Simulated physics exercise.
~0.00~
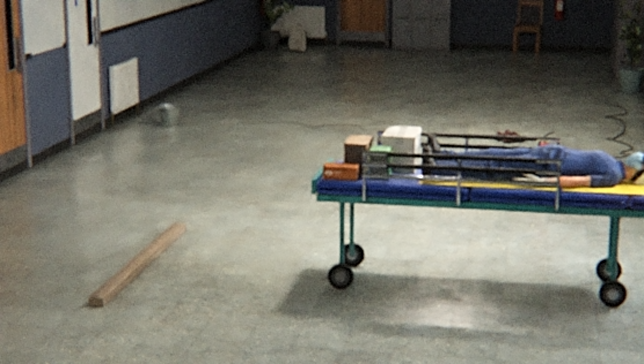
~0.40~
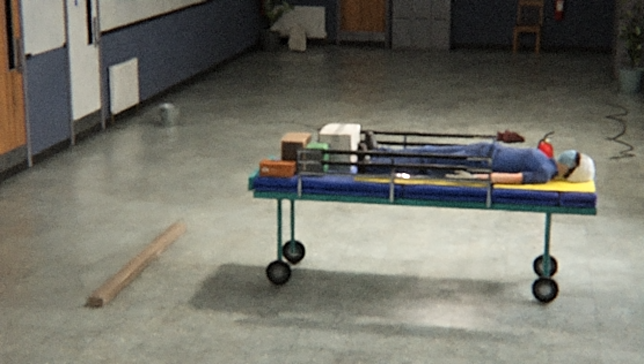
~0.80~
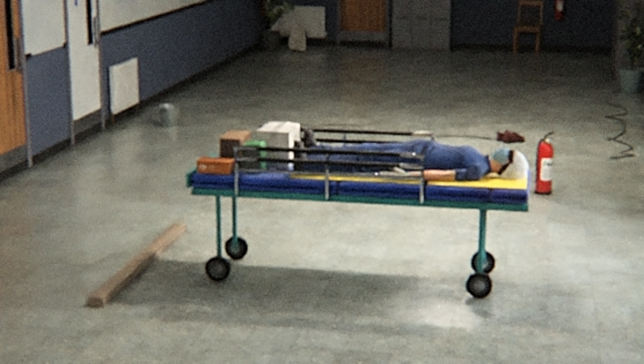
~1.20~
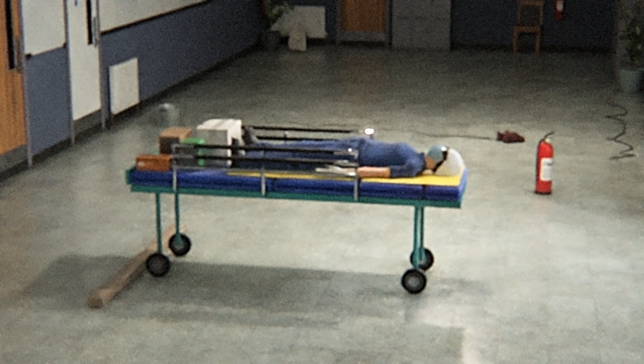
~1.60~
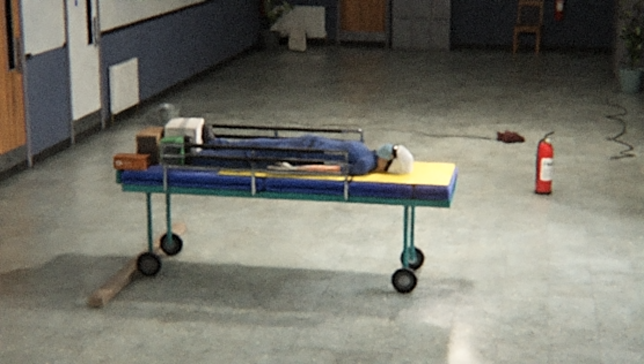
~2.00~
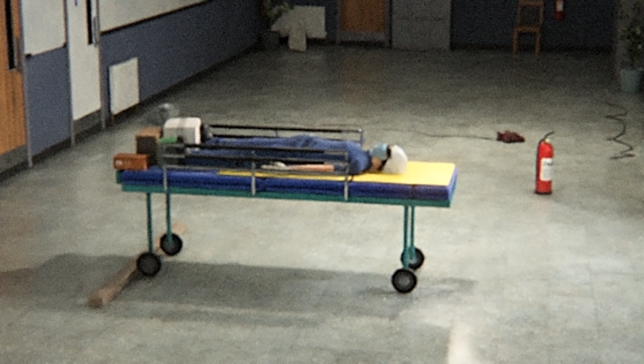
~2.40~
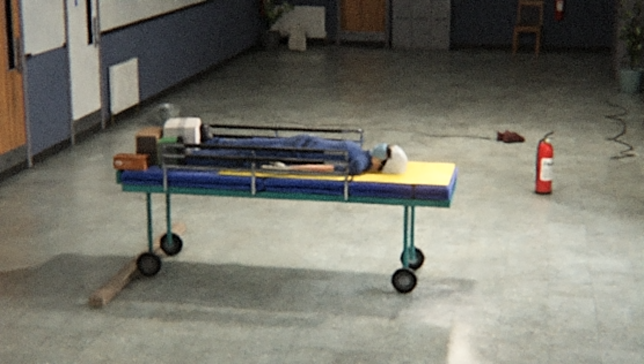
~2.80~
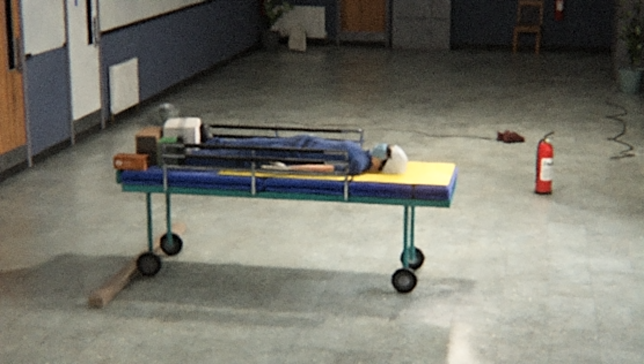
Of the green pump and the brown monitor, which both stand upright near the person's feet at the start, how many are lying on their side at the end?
None of them are. The green pump and the brown monitor both stay upright on the trolley after it stops.
